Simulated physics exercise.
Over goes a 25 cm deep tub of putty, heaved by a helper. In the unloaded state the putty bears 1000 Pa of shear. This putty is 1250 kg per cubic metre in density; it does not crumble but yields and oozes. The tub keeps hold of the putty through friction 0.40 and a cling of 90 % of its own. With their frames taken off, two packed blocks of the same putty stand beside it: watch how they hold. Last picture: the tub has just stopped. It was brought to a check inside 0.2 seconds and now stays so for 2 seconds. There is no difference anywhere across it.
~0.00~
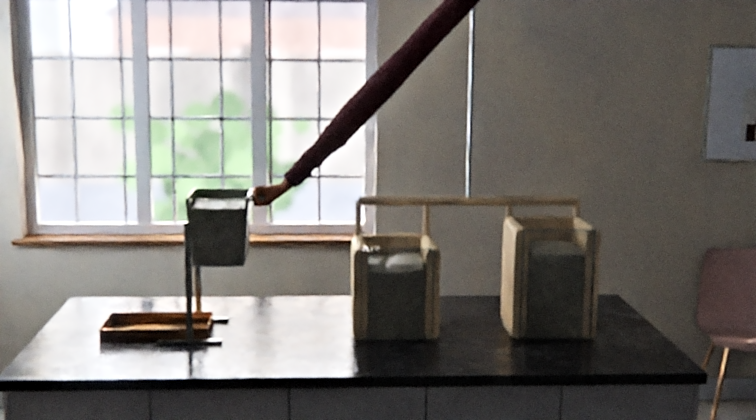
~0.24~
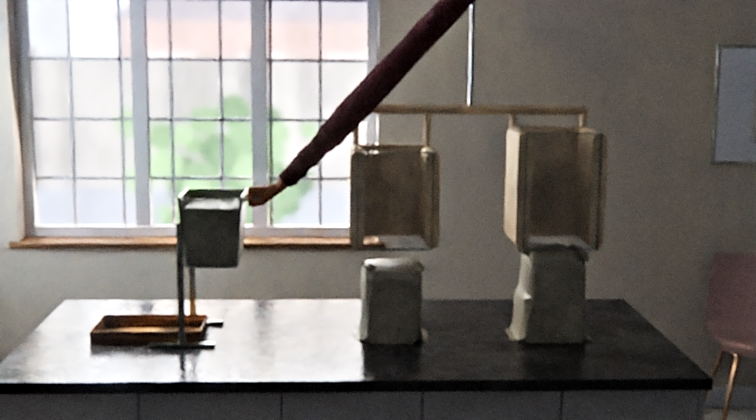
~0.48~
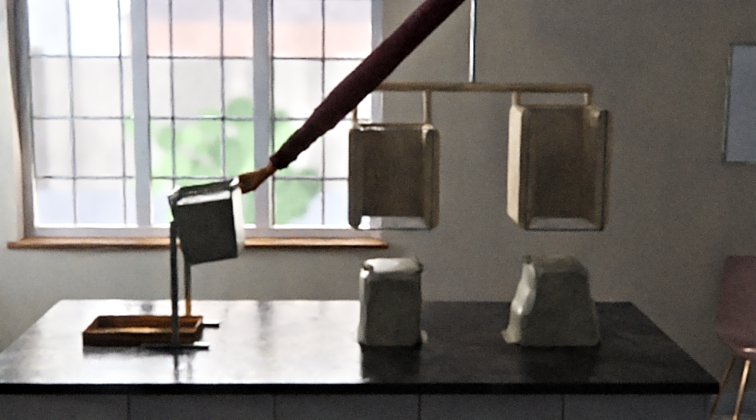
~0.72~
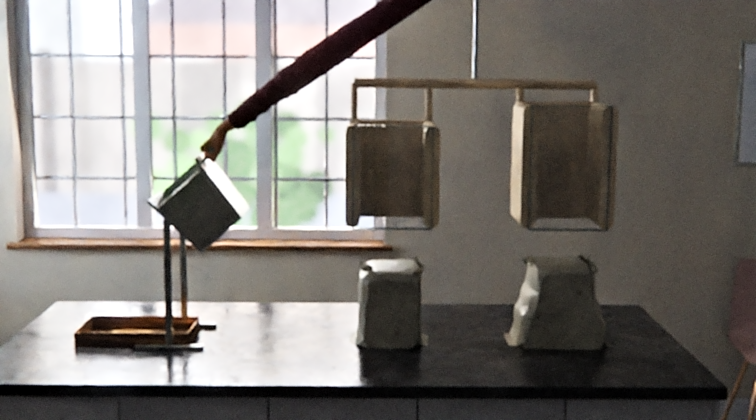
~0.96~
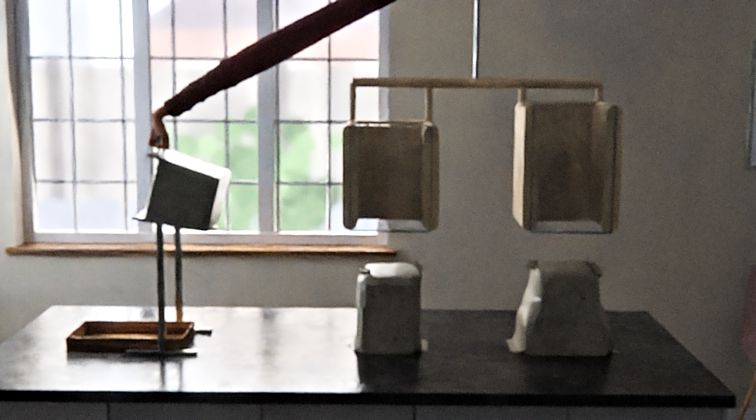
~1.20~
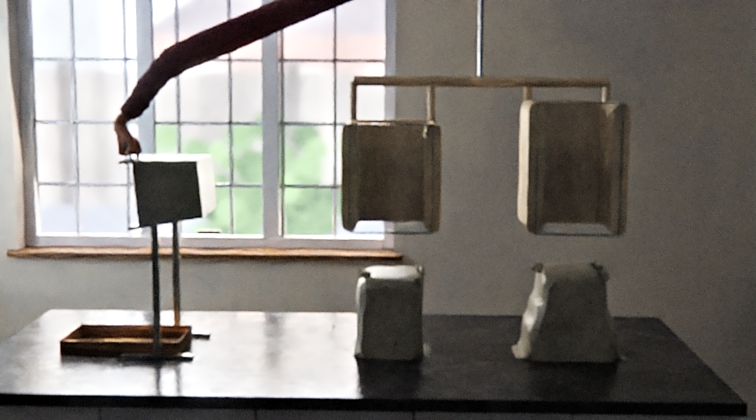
Dark counter by a window, casings rising off two sagging blocks, then a sleeved arm turning a tub leftward onto its side.
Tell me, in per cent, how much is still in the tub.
Something like 100 out of 100.
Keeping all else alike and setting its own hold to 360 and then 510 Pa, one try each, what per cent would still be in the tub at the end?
First 35 %, second 50 %.
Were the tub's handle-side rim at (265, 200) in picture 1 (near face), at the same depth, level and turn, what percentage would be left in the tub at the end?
Close to 55 per cent would still be in the tub.
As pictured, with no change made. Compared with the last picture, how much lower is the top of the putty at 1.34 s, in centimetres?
Around 0 cm below its level in the last picture.
After 1.34 s, the tub is at 96 degrees and holds 100 %.
After 1.51 s, the tub is at 96 degrees and holds 100 %.
After 1.68 s, the tub is at 96 degrees and holds 100 %.
After 1.85 s, the tub is at 96 degrees and holds 100 %.
After 3.20 s, at the end, the tub is at 96 degrees and holds 100 %.
